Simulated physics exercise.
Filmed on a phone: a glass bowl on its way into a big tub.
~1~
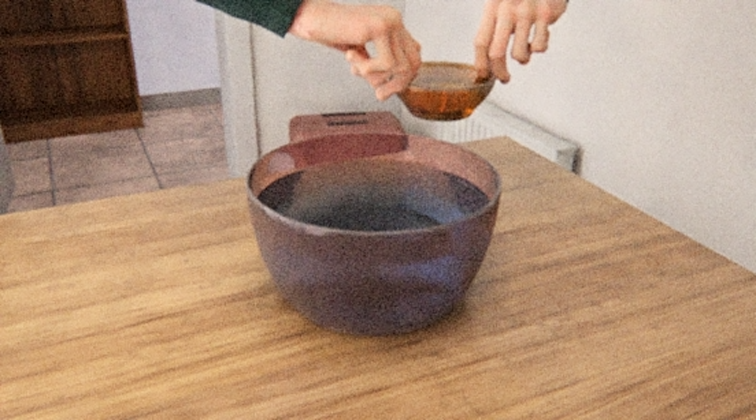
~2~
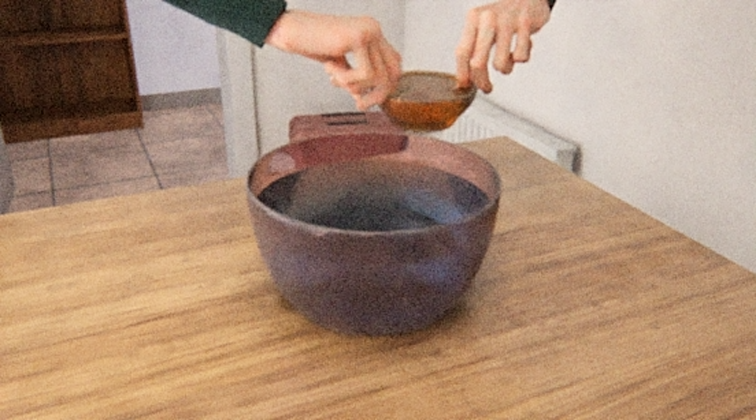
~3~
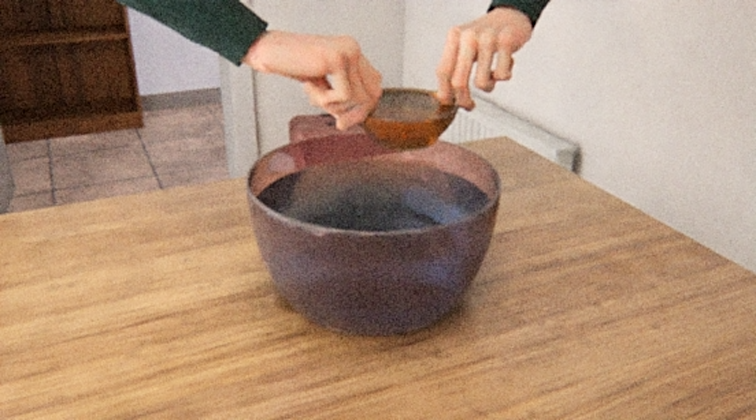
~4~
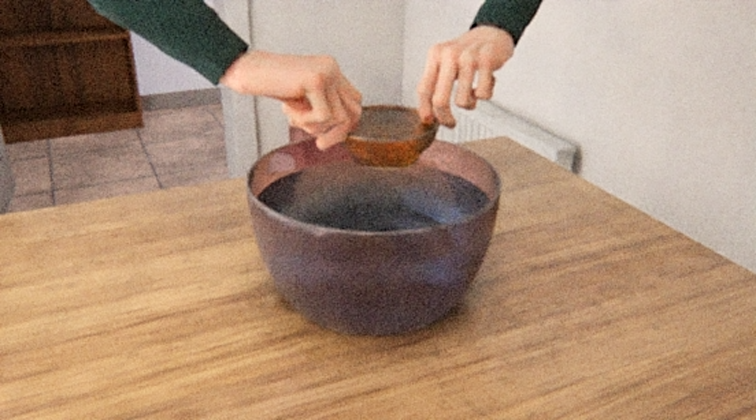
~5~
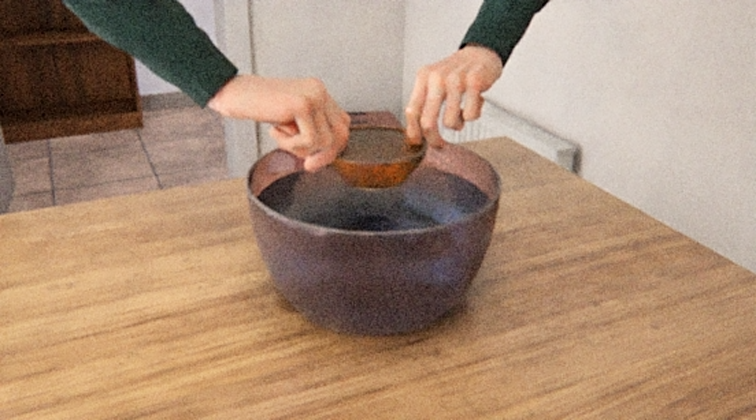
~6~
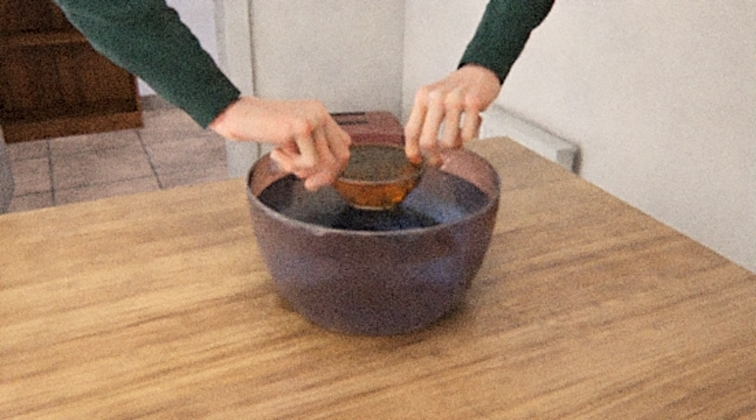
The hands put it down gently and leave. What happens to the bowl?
Once free, it sinks.
Soon after, the bowl dips into the water.
Later, water pours in over its rim.
In the end, the bowl lies on the bottom.
